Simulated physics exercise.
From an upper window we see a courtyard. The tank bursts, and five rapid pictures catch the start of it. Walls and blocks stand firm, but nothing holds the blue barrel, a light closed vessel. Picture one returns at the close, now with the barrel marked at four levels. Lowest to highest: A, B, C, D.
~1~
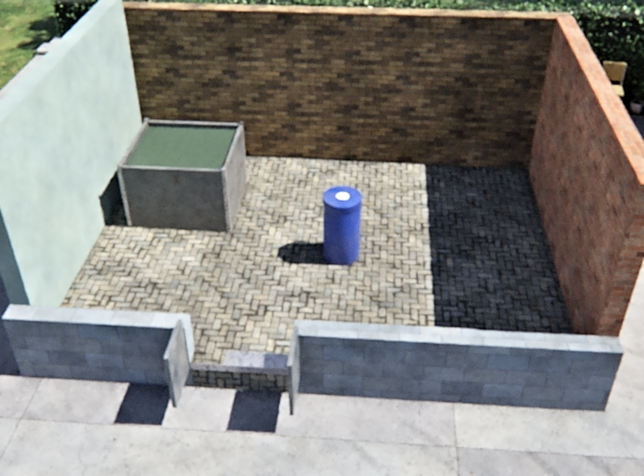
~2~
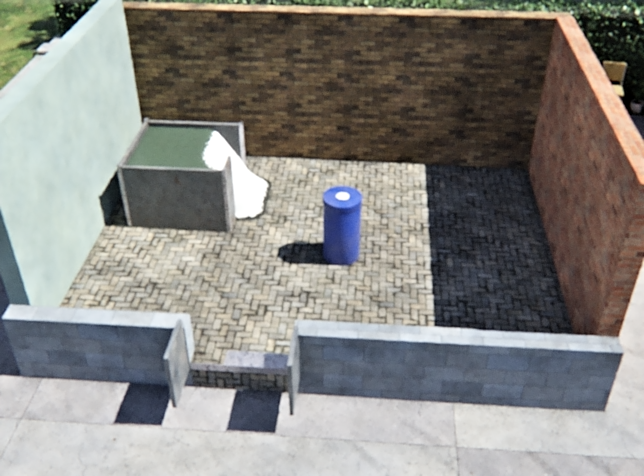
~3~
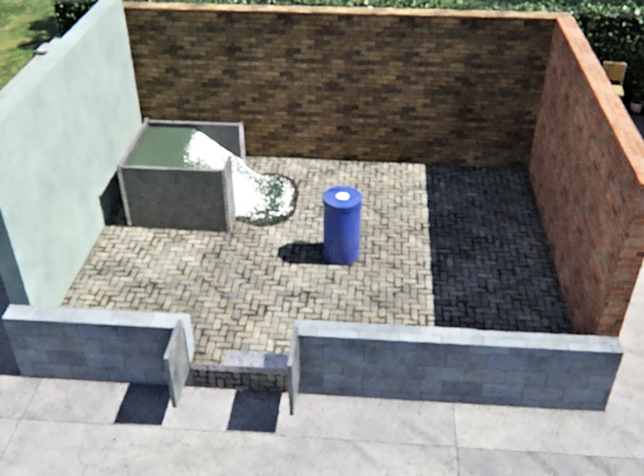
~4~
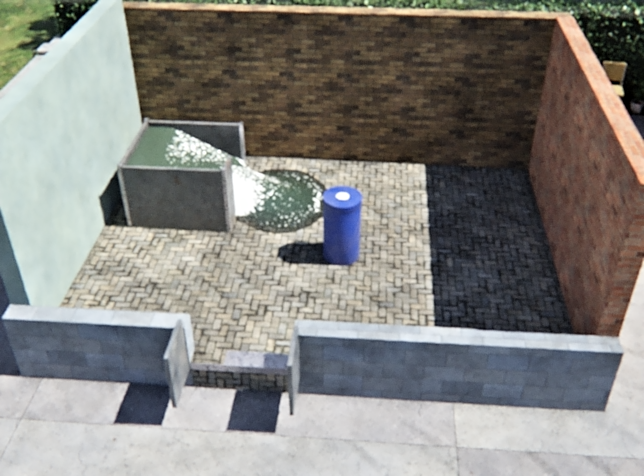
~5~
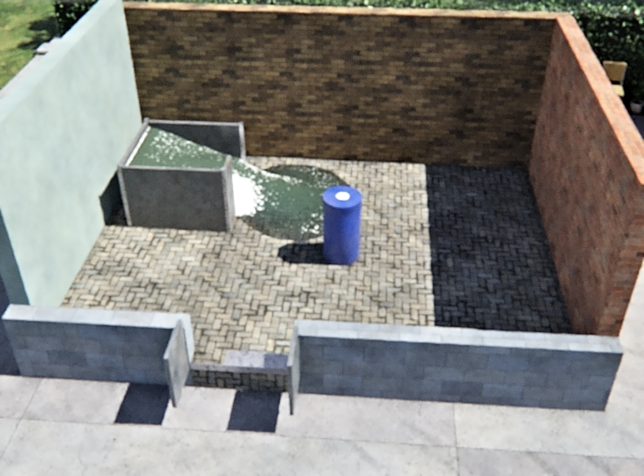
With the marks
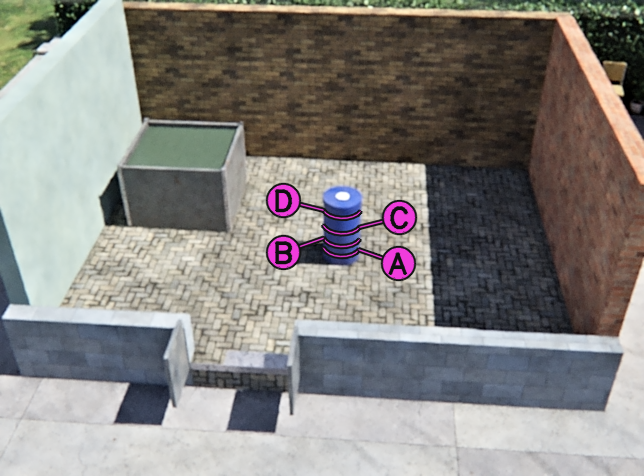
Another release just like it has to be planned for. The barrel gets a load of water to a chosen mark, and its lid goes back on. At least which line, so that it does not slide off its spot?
A.
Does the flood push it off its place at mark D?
No, not at all.
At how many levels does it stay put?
All of the four.
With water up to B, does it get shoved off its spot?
No, not at all.
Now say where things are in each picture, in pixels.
Lid of the blue barrel at (342, 197); tank full, its middle at (184, 149); open gate at (242, 320), in the first picture.
In the second picture, 2 % of the ground under water, its edge towards the barrel at (251, 214).
In the third picture, 4 % of the ground under water, its edge towards the barrel at (276, 218).
In the fourth picture, 7 % of the ground under water, its edge towards the barrel at (292, 228).
Lid of the blue barrel at (342, 197); 10 % of the ground under water, its edge towards the barrel at (324, 229), in the fifth picture.
In magenta, A at (340, 256); B at (340, 246); C at (340, 233); D at (341, 218); from the bottom up A, B, C, D.
For mark A, it does not move.
For mark B, it does not move.
For mark C, it does not move.
For mark D, it does not move.
